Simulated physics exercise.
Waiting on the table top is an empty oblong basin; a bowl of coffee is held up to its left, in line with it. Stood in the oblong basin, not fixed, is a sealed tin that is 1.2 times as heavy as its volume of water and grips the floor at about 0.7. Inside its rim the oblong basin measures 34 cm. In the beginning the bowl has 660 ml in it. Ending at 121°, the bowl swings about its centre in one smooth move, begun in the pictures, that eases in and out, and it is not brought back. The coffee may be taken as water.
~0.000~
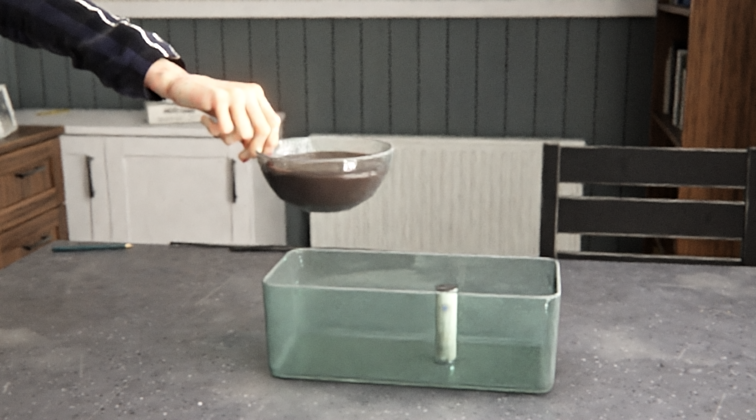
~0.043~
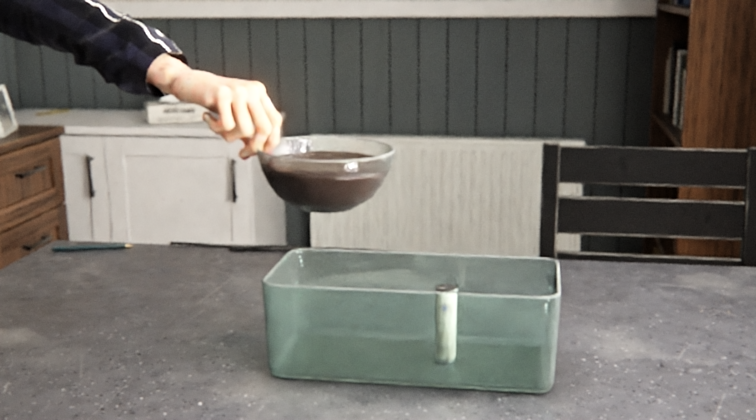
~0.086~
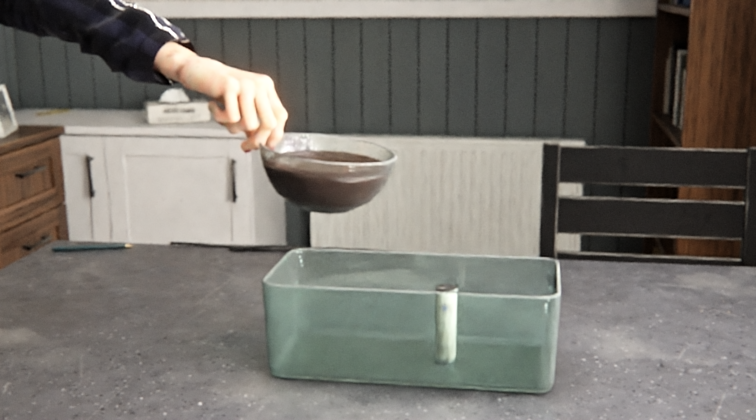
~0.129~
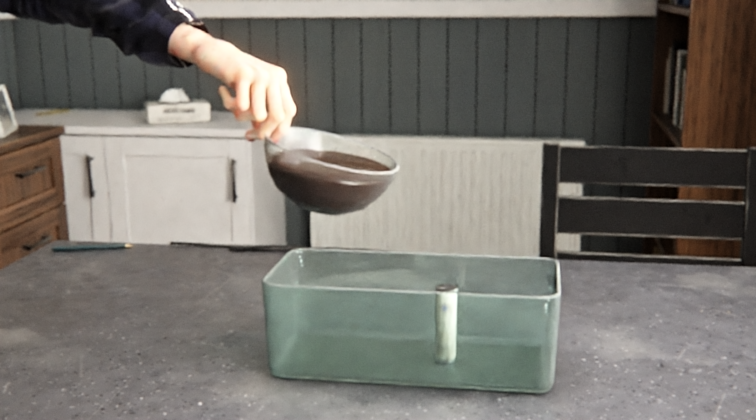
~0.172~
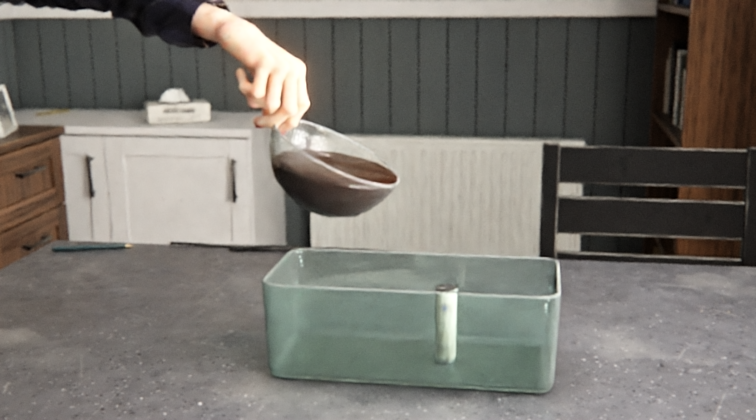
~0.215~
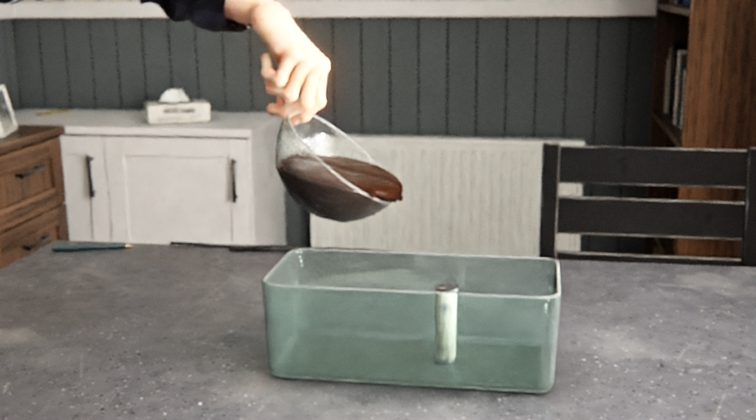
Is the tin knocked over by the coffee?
Looks like it can't take it.
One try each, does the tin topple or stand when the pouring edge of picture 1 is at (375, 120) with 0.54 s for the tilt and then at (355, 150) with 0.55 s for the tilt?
Run one: It tumbles. Run two: It does not tip.
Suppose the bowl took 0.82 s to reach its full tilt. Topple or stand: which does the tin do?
It tumbles over, then.
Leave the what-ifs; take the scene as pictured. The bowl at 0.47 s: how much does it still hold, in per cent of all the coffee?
Around 1 percent.
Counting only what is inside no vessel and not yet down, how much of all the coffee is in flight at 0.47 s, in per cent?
I'd say close to 8 per cent.
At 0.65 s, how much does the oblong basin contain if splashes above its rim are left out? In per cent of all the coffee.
That comes to about 96 percent.
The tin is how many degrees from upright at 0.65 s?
The tilt is near 0°.
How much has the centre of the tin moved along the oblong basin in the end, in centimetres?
3.0 cm.
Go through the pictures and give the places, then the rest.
Tilt 0°; pouring edge (392, 151); surface from (266, 160) to (388, 163); the oblong basin's rim runs from (277, 267) to (558, 279); the tin's top is at (446, 291), in the first frame.
Tilt 2°; pouring edge (393, 153); surface from (266, 159) to (388, 164), in the second frame.
Tilt 7°; pouring edge (395, 160); surface from (269, 157) to (389, 167), in the third frame.
Tilt 16°; pouring edge (396, 170); surface from (272, 153) to (393, 171), in the fourth frame.
Tilt 27°; pouring edge (396, 184); surface from (277, 153) to (398, 176), in the fifth frame.
Tilt 40°; pouring edge (393, 200); surface from (282, 158) to (376, 177); 7 per cent is over the edge, in the sixth frame.
Then, 0.47 s in, the tilt is 114° and 1 per cent is still to pour; the tin leans 4°.
Then, 0.65 s in, the tilt is 121° and 0 per cent is still to pour; the tin stands 4 cm from where it began.
Then, 0.84 s in, the tilt is 121° and 0 per cent is still to pour; the tin leans 51°.
Then, 1.05 s in, the tilt is 121° and 0 per cent is still to pour; the tin lies on its side.
Finally, the tin lies on its side.
